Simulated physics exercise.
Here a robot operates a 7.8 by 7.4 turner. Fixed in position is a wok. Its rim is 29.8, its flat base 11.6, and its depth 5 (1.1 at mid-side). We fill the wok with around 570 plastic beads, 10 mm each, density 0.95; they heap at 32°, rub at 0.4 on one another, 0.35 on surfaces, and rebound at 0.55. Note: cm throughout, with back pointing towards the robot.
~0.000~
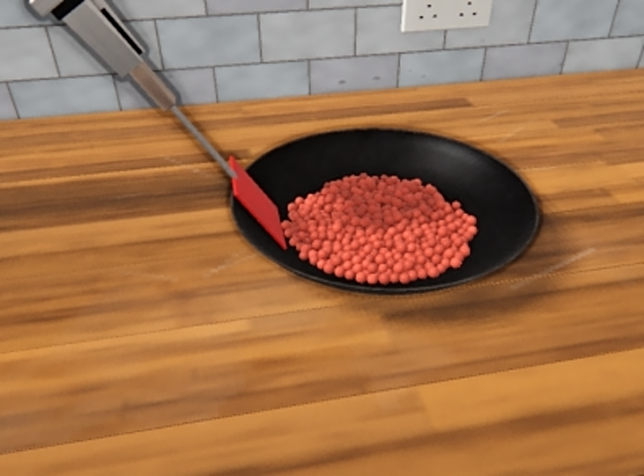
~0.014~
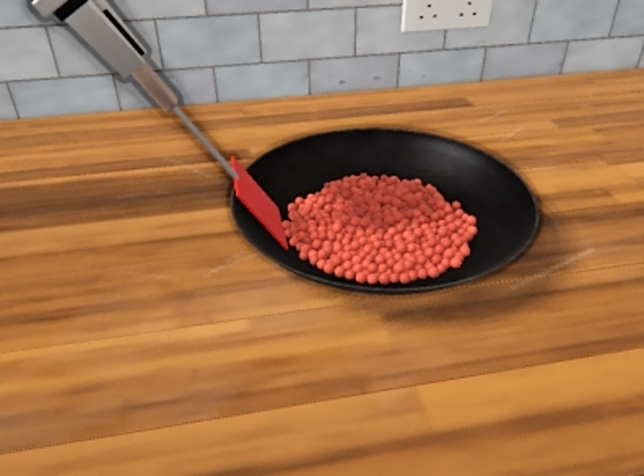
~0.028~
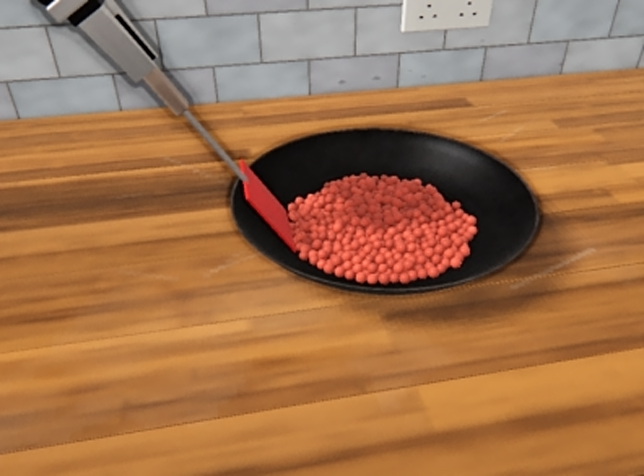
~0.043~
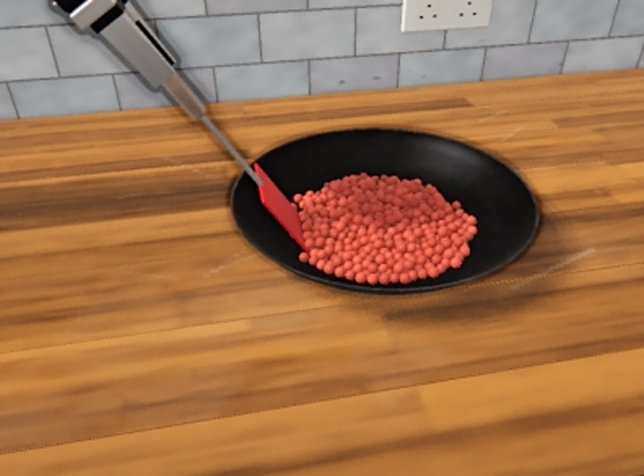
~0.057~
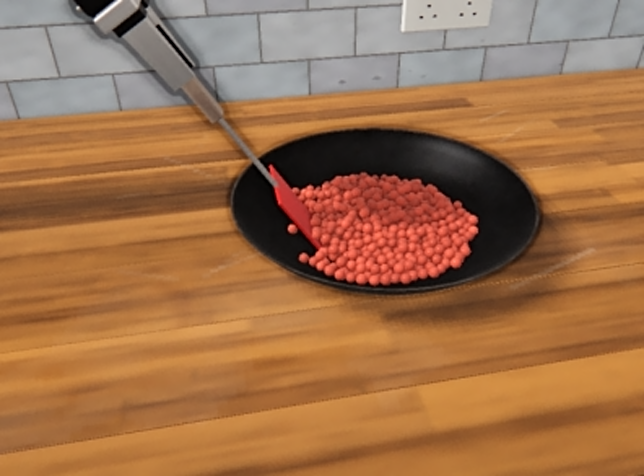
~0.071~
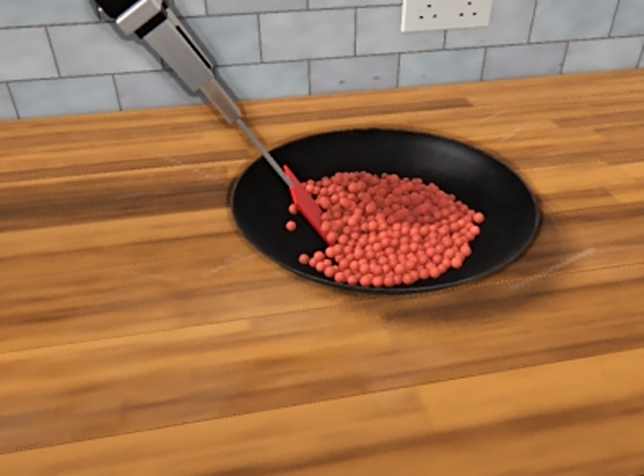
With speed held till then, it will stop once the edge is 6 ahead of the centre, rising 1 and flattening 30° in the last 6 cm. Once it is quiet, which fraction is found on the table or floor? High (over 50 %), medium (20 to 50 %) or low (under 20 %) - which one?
Low, under 20 %.
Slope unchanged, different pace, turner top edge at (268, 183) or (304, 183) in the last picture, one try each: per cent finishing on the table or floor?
About 0 and 0 percent.
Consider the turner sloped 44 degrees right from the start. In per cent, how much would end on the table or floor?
In that case around 0 per cent.
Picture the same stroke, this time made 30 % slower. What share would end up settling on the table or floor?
In that case some 0 per cent.
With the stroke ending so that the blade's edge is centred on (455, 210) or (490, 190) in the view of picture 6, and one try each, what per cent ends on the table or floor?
I'd say roughly 5 per cent, then roughly 30 per cent.
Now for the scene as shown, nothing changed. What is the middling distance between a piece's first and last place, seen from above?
Distance: Near 4 cm.
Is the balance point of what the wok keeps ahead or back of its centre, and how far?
Offset: About 5.0 cm, ahead.
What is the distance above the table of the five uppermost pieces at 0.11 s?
About 5 centimetres.
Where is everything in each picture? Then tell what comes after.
The first picture shows turner top edge at (233, 174), sloping 58°; upper third of the load around (375, 220), from x 285 to 470, top at y 175; 569 in the wok.
The second picture shows turner top edge at (235, 175), sloping 58°; upper third of the load around (375, 220), from x 285 to 470, top at y 175.
The third picture shows turner top edge at (244, 178), sloping 58°; upper third of the load around (375, 219), from x 290 to 470, top at y 175.
The fourth picture shows turner top edge at (259, 182), sloping 58°; upper third of the load around (369, 217), from x 295 to 470, top at y 175.
The fifth picture shows turner top edge at (275, 184), sloping 58°; upper third of the load around (369, 214), from x 295 to 475, top at y 175.
The sixth picture shows turner top edge at (290, 184), sloping 58°; upper third of the load around (373, 212), from x 290 to 480, top at y 175; 569 in the wok.
After 0.11 s, sloping 58°, highest piece 6 above the table; 569 in the wok.
After 0.14 s, sloping 47°, highest piece 6 above the table; 569 in the wok.
After 0.36 s, sloping 28°, highest piece 6 above the table; 569 in the wok.
After 1.41 s, sloping 28°, highest piece 5 above the table; 569 in the wok.
At rest, 569 in the wok. That is 0 % on the table or floor.
